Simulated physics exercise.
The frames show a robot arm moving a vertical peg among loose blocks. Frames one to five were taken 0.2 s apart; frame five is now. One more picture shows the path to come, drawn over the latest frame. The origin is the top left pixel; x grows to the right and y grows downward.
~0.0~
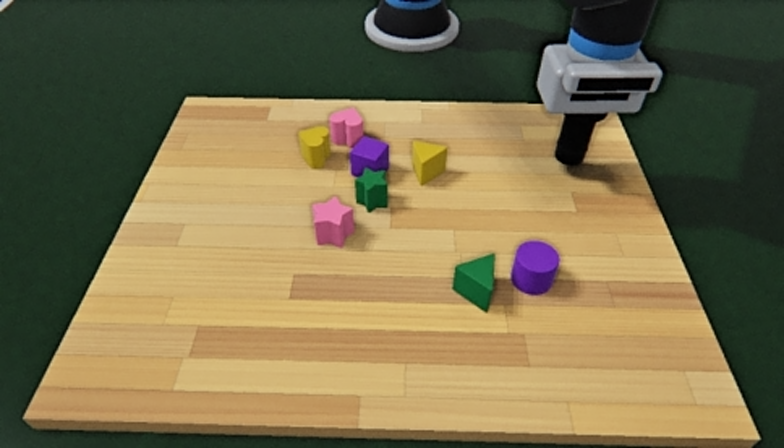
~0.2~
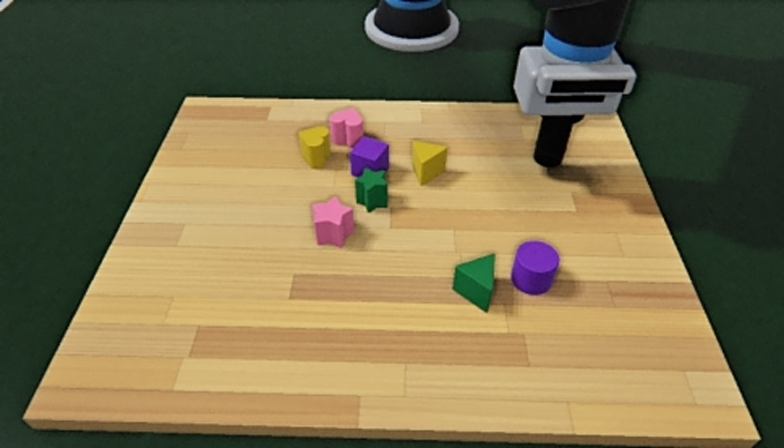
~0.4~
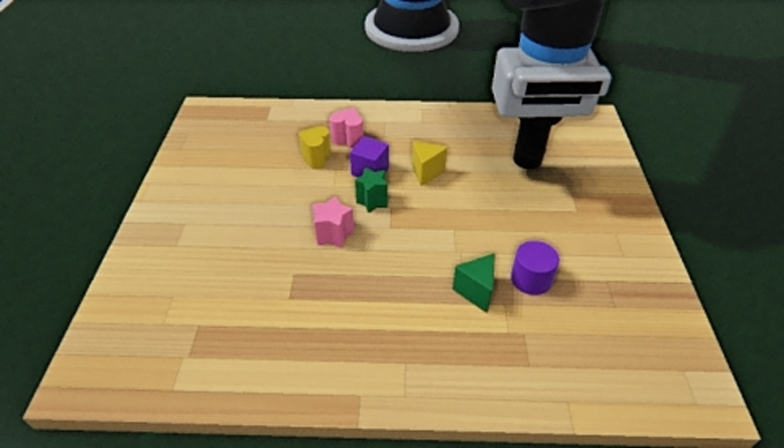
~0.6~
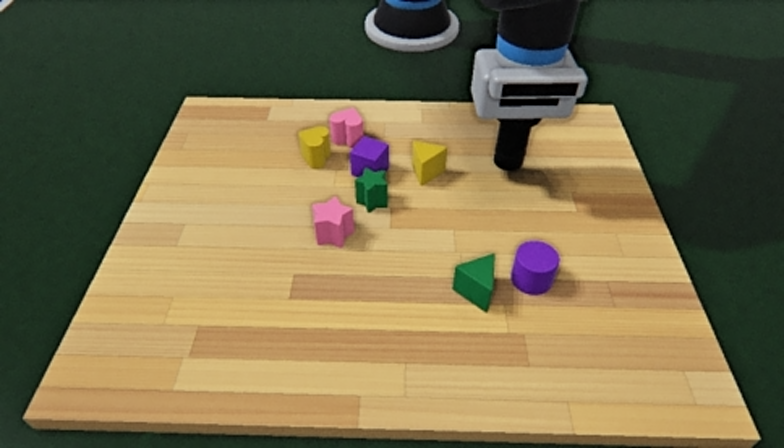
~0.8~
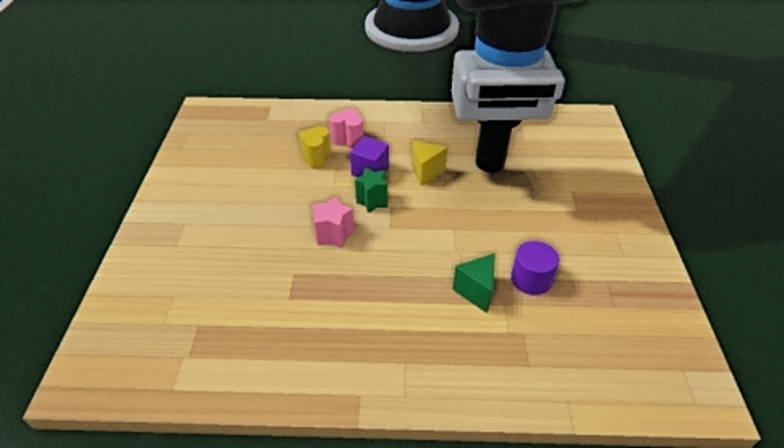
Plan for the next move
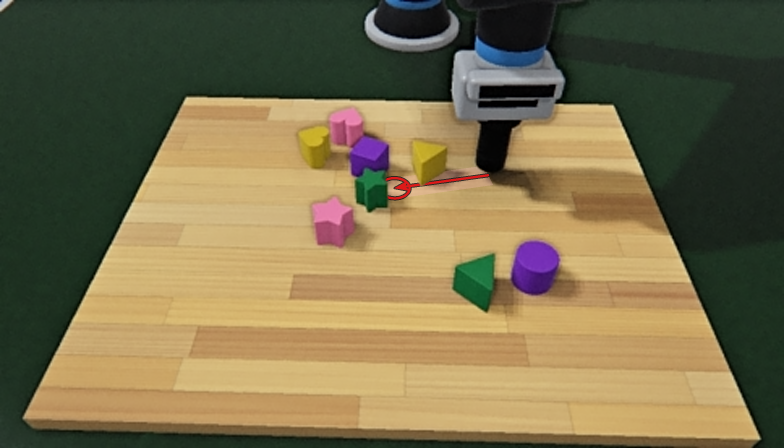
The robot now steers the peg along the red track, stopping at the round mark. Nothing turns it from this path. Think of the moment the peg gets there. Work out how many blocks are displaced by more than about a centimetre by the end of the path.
Just one will move.
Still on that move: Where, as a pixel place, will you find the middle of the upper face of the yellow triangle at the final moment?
Just about (408, 145).
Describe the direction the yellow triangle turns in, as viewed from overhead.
Its spin: Clockwise.
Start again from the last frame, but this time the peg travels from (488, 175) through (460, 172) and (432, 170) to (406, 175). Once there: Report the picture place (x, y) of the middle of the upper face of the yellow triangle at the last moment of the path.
Close to (381, 156).
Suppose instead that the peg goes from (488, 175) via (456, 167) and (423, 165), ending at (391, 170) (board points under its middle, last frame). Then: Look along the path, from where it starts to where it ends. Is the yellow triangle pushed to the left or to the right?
It will end up to the left.
The drawn path runs straight from (488, 175) to (395, 188).
The first path, step by step. One third of the way, peg (458, 168); nothing pushed yet.
Two thirds of the way, peg (427, 173); yellow triangle (412, 146), turned 10° clockwise.
At the end, peg (395, 177); purple square not moved; green star-shaped block (370, 179); yellow triangle (408, 145), turned 30° clockwise.
